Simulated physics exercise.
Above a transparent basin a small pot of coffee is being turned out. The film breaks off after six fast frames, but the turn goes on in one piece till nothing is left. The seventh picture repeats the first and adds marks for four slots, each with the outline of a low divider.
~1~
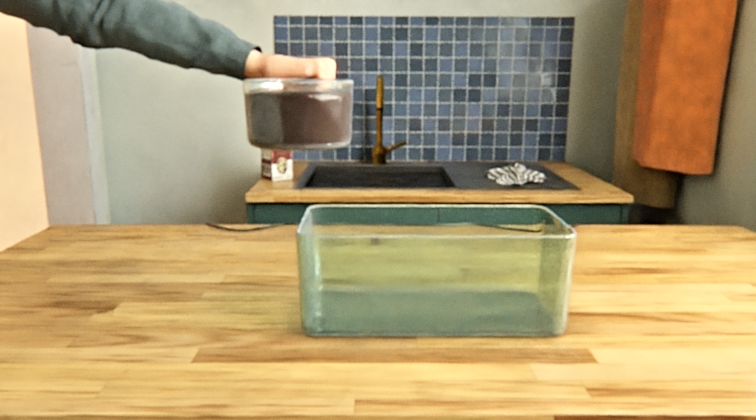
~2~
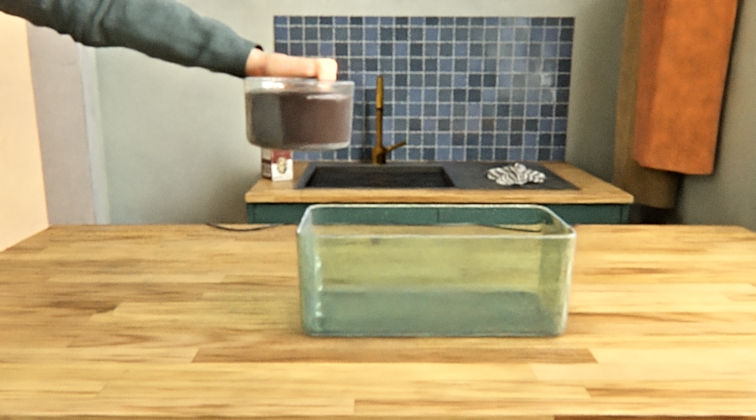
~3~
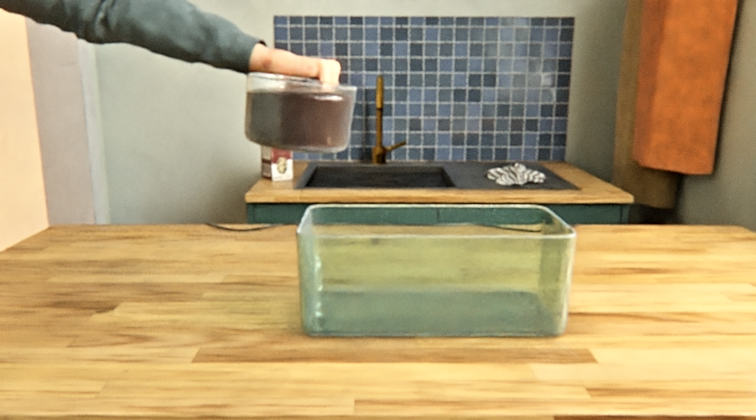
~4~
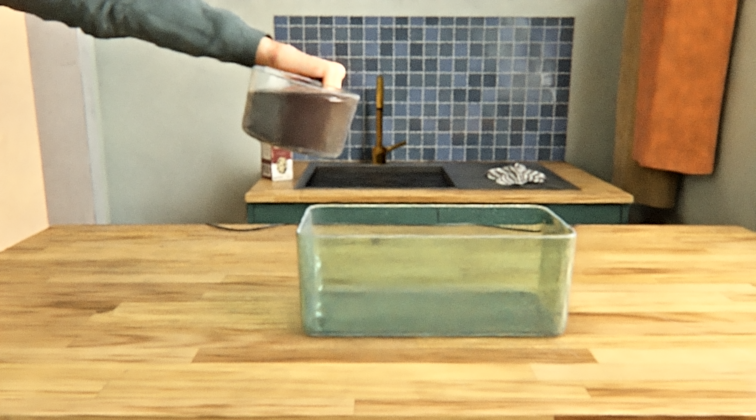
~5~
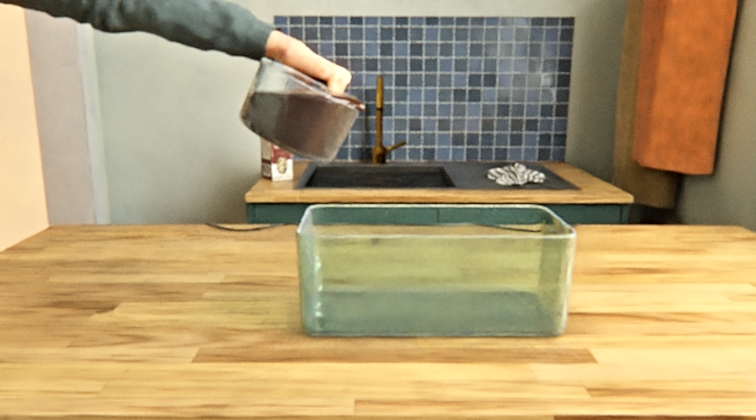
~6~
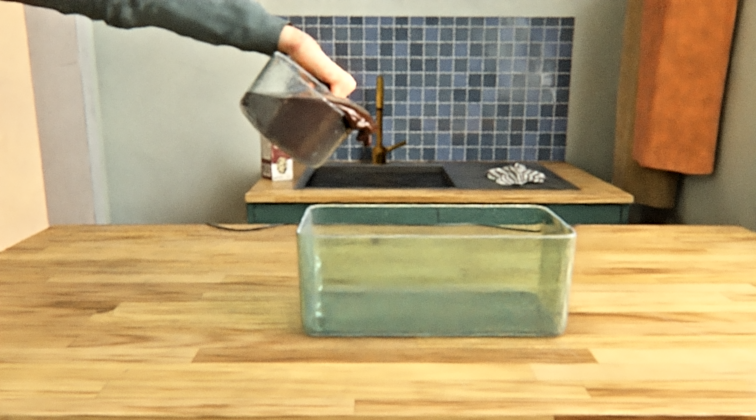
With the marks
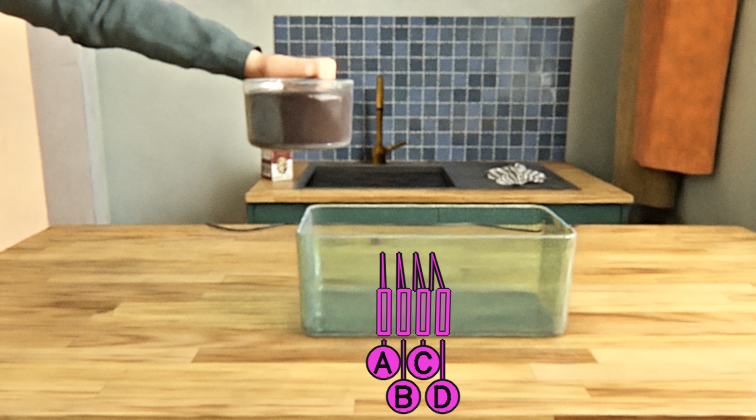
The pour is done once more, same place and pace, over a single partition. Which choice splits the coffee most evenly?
Go for B.
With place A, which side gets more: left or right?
The right one.
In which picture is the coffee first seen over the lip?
Picture 5.
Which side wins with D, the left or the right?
The left one.
On the marked copy, A at (383, 340); B at (403, 340); C at (423, 340); D at (442, 340).
For place A, about 27 % ends left of the wall and 73 % right of it.
For place B, about 45 % ends left of the wall and 54 % right of it.
For place C, about 75 % ends left of the wall and 23 % right of it.
For place D, about 96 % ends left of the wall and 3 % right of it.
